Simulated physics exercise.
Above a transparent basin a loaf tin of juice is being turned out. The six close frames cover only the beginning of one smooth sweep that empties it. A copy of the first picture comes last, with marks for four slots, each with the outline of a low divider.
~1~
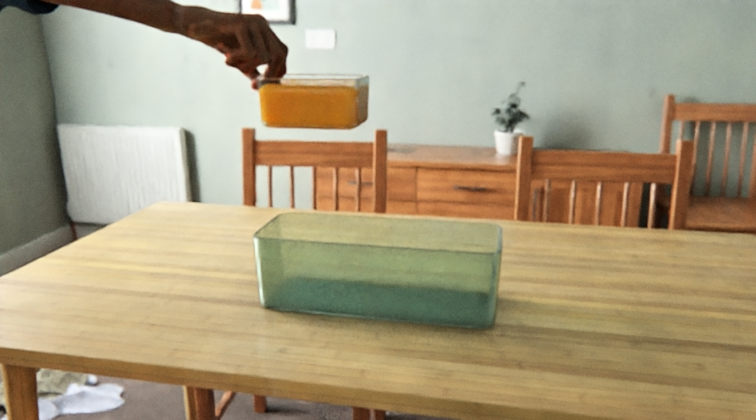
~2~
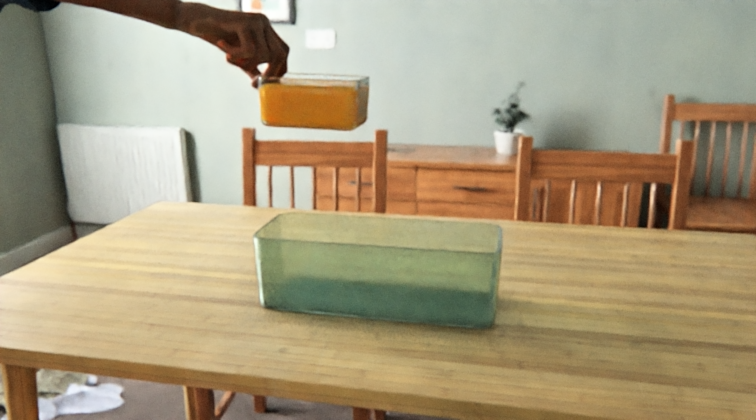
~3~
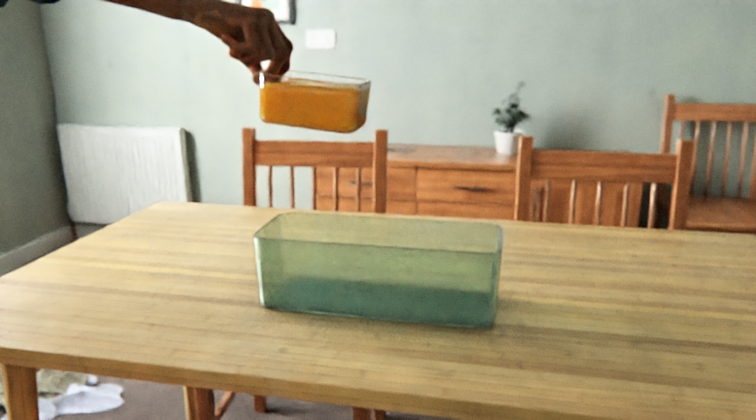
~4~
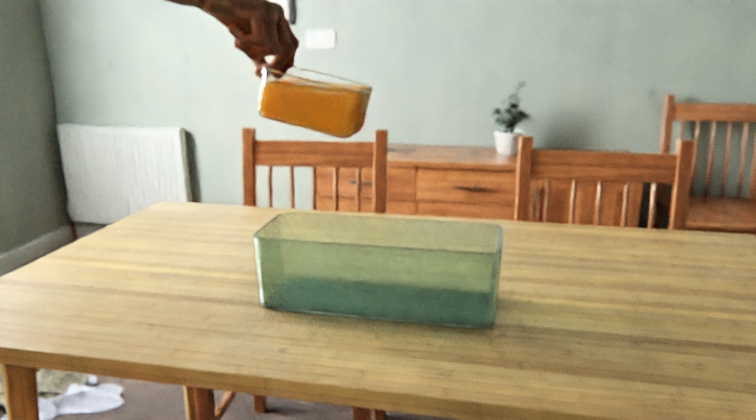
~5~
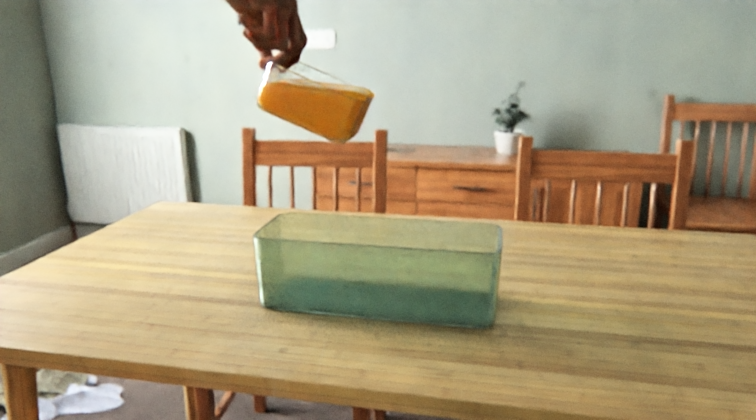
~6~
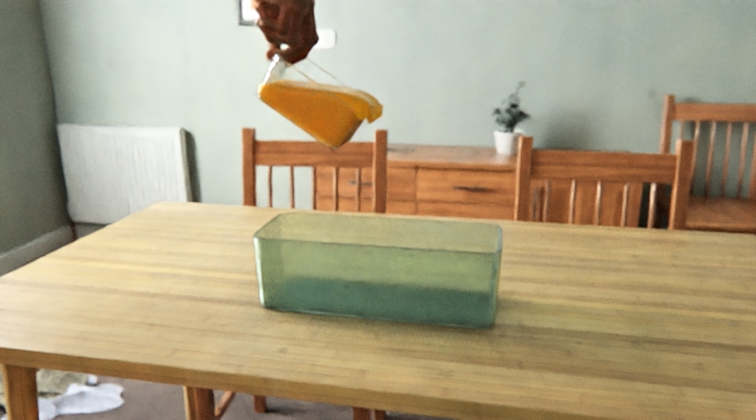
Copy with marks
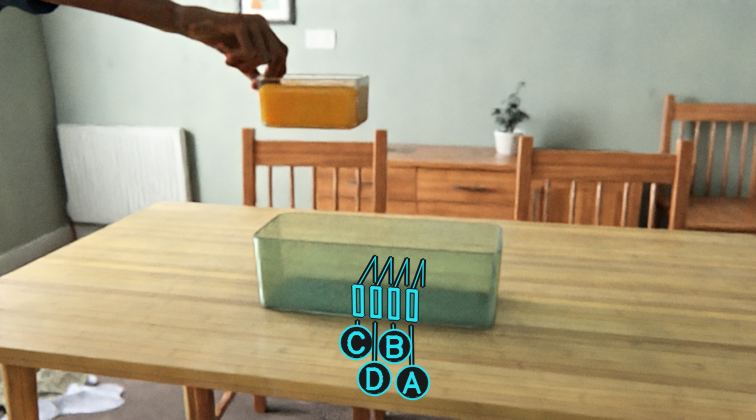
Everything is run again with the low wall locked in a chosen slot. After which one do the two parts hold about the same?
A works best here.
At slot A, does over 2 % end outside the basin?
Yes.
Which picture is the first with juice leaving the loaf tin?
In picture 5.
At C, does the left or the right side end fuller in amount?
The right side.
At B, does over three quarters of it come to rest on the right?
No.
In cyan, A at (411, 326); B at (393, 324); C at (357, 321); D at (375, 322).
If A is chosen, about 51 % ends left of the wall and 40 % right of it; 9 % is lost outside.
If B is chosen, about 31 % ends left of the wall and 60 % right of it; 9 % is lost outside.
If C is chosen, about 15 % ends left of the wall and 76 % right of it; 9 % is lost outside.
If D is chosen, about 20 % ends left of the wall and 71 % right of it; 9 % is lost outside.
